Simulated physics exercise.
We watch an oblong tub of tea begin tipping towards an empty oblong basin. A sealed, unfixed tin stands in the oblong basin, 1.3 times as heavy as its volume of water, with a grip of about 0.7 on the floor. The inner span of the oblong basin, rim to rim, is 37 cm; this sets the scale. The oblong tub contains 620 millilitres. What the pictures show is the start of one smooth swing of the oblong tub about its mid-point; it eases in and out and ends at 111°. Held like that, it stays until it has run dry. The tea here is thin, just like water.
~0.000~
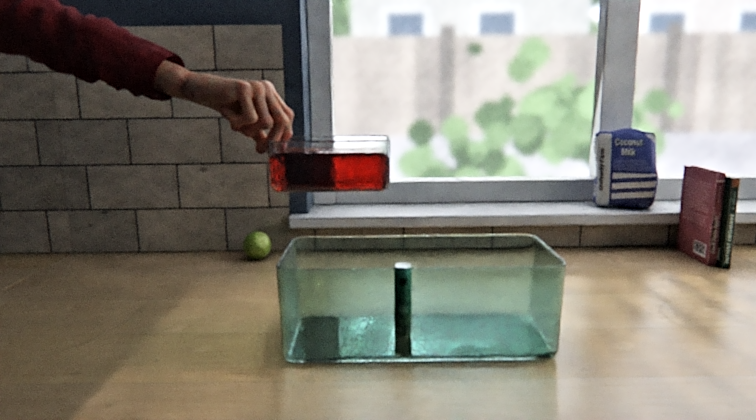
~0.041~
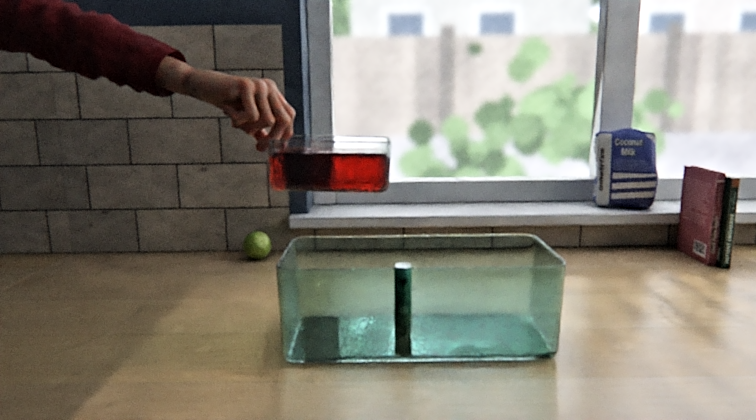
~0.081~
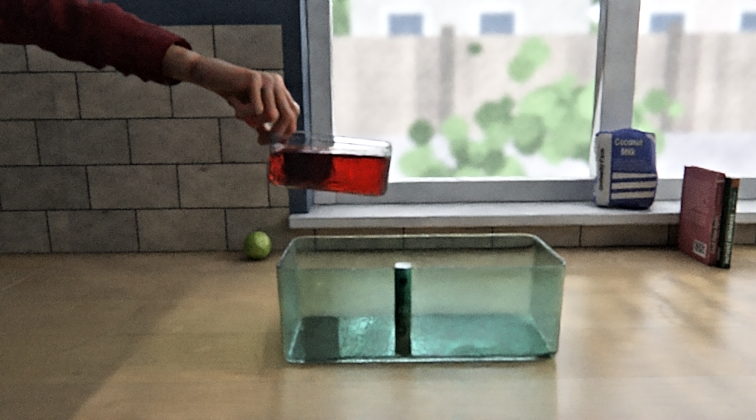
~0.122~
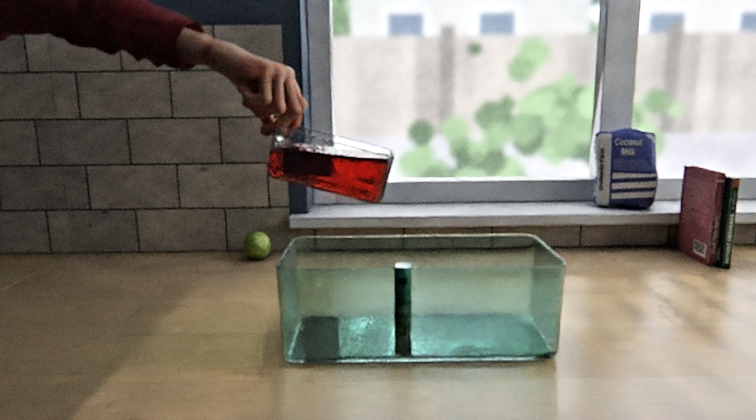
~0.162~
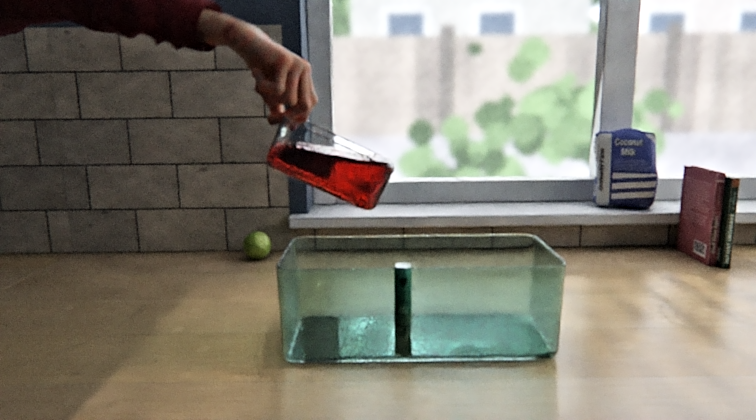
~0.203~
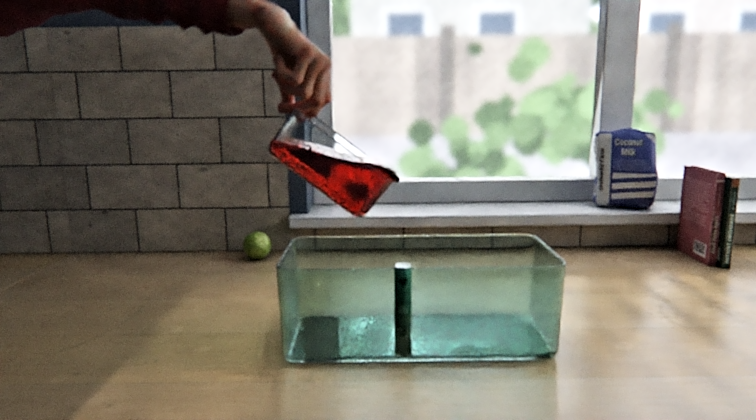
In the video, a hand holds a clear oblong tub of red tea above an empty, greenish glass basin with a dark upright tin inside, then smoothly tilts the tub further and further down to the right.
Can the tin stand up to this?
It is left standing.
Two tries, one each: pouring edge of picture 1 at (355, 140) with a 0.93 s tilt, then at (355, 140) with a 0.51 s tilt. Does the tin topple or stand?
In the first try it remains standing; in the second it comes down.
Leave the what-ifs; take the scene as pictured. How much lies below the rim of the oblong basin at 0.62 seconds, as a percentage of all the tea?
About 94 %.
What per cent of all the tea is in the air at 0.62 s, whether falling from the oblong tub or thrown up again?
Roughly 4 %.
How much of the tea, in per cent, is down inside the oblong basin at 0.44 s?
I'd put it near 64 percent.
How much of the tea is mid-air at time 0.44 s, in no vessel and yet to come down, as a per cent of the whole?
Around 26 percent.
Then, 0.44 s in, the tilt is 107° and 10 per cent is still to pour; the tin stands where it began.
Then, 0.62 s in, the tilt is 111° and 2 per cent is still to pour; the tin stands where it began.
Then, 0.81 s in, the tilt is 111° and 0 per cent is still to pour; the tin stands where it began.
Then, 1.01 s in, the tilt is 111° and 0 per cent is still to pour; the tin stands where it began.
Finally, the tin stands where it began.
